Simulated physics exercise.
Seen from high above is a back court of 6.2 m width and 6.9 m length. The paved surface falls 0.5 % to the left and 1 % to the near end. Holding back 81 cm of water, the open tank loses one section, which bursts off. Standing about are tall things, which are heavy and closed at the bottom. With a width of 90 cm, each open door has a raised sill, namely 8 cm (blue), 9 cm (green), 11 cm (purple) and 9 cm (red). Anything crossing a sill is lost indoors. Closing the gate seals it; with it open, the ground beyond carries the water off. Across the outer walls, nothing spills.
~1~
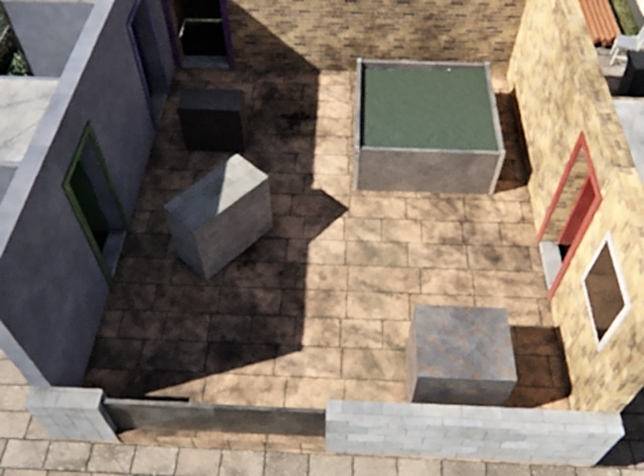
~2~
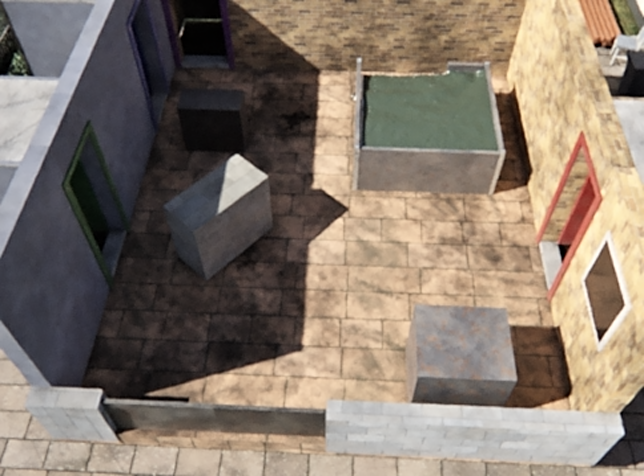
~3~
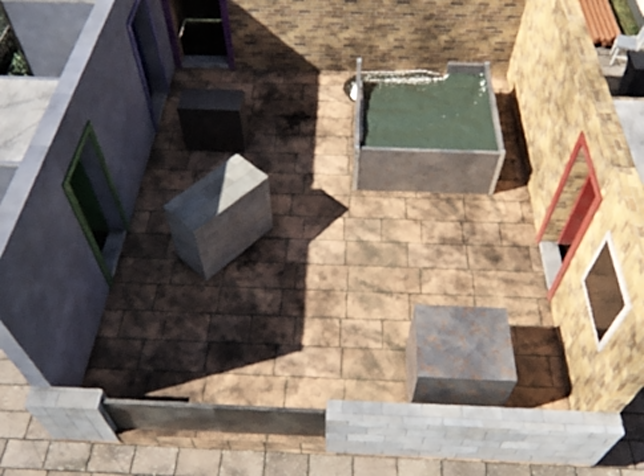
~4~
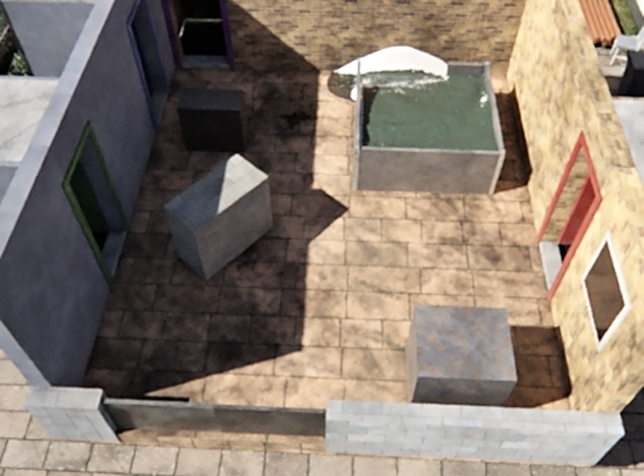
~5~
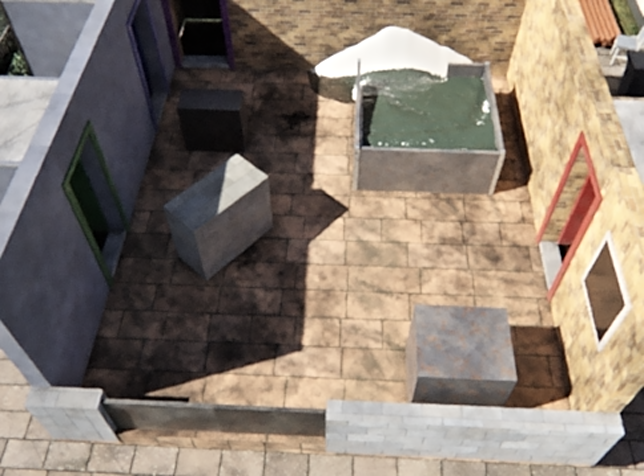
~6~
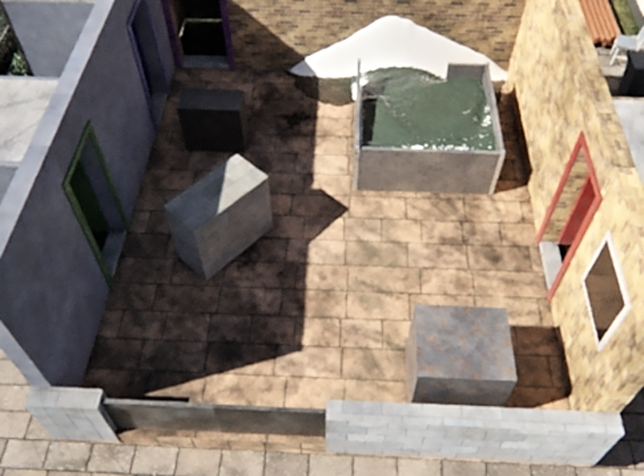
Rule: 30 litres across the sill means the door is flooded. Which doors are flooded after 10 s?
Door by door: The blue door is flooded; the green door is not flooded; the purple door is flooded; the red door is not flooded.
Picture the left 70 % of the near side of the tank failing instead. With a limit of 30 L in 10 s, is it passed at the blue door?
So for blue: No.
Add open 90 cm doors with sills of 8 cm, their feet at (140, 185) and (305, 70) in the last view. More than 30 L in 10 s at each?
First door short of the limit, second door beyond the limit.
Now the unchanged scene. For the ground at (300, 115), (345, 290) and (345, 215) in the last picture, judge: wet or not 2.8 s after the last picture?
In that order: Wet, not reached, still dry.
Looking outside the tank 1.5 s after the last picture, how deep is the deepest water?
53 cm or so.
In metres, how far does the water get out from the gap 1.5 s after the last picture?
Distance: Approx. 4.8 m.
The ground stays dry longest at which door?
The green door.
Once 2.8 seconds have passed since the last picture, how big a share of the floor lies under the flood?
Roughly 50 % of the floor.
Then, 0.7 s after the last picture water covers 20 % of the floor and is deepest (60 cm) near (395, 80); blue door not reached, green door not reached, purple door 3 cm at the sill, 0 L in, red door not reached.
Then, 1.5 s after the last picture water covers 30 % of the floor and is deepest (53 cm) near (501, 77); blue door 26 cm at the sill, 67 L in, green door not reached, purple door 9 cm at the sill, 1 L in, red door 2 cm at the sill, 0 L in.
Then, 2.8 s after the last picture water covers 50 % of the floor and is deepest (36 cm) near (522, 434); blue door 26 cm at the sill, 278 L in, green door 3 cm at the sill, 0 L in, purple door 11 cm at the sill, 30 L in, red door 10 cm at the sill, 0 L in.
Then, 5.3 s after the last picture water covers 80 % of the floor and is deepest (20 cm) near (395, 100); blue door 18 cm at the sill, 396 L in, green door 5 cm at the sill, 0 L in, purple door 15 cm at the sill, 60 L in, red door 6 cm at the sill, 2 L in.
Then, 9.3 s after the last picture water covers 95 % of the floor and is deepest (18 cm) near (74, 413); blue door 12 cm at the sill, 471 L in, green door 12 cm at the sill, 7 L in, purple door 11 cm at the sill, 80 L in, red door 3 cm at the sill, 2 L in.
